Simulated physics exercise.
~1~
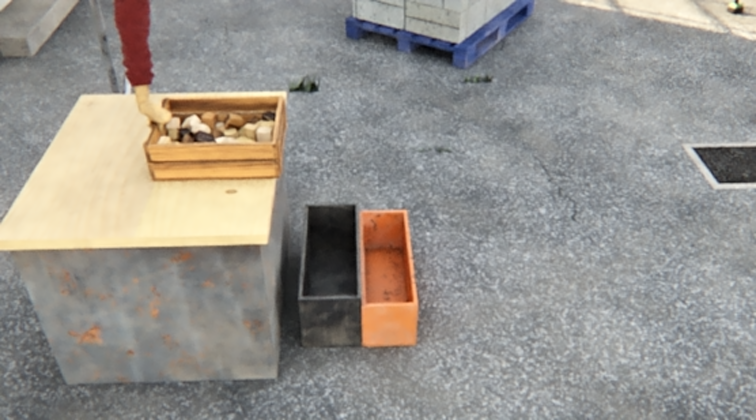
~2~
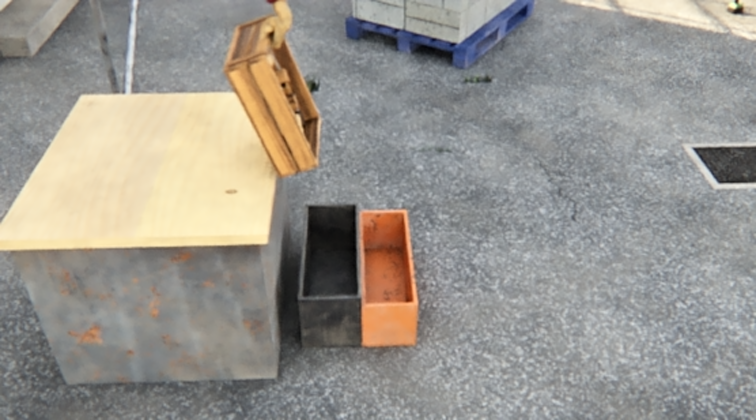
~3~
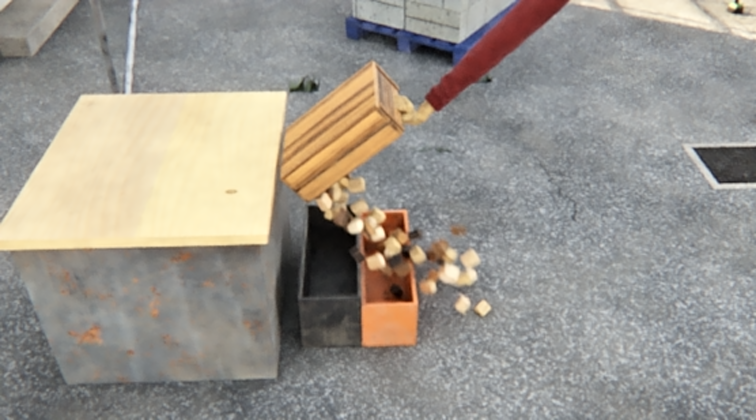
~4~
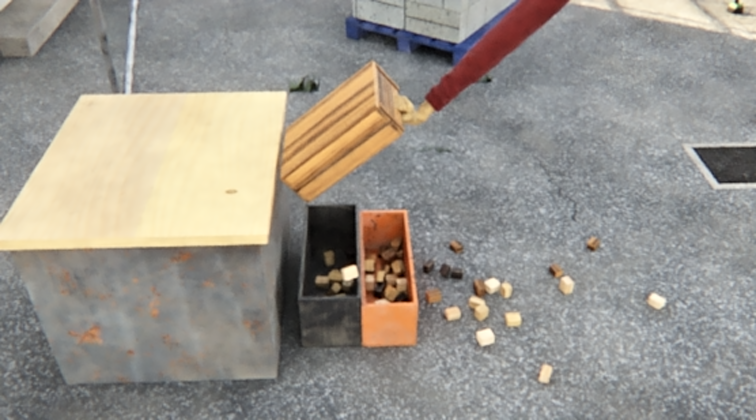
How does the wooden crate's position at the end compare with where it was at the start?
At the start the crate sat upright on top of the bench, but by the end it was farther right, held tipped over past the bench's edge above the bins.
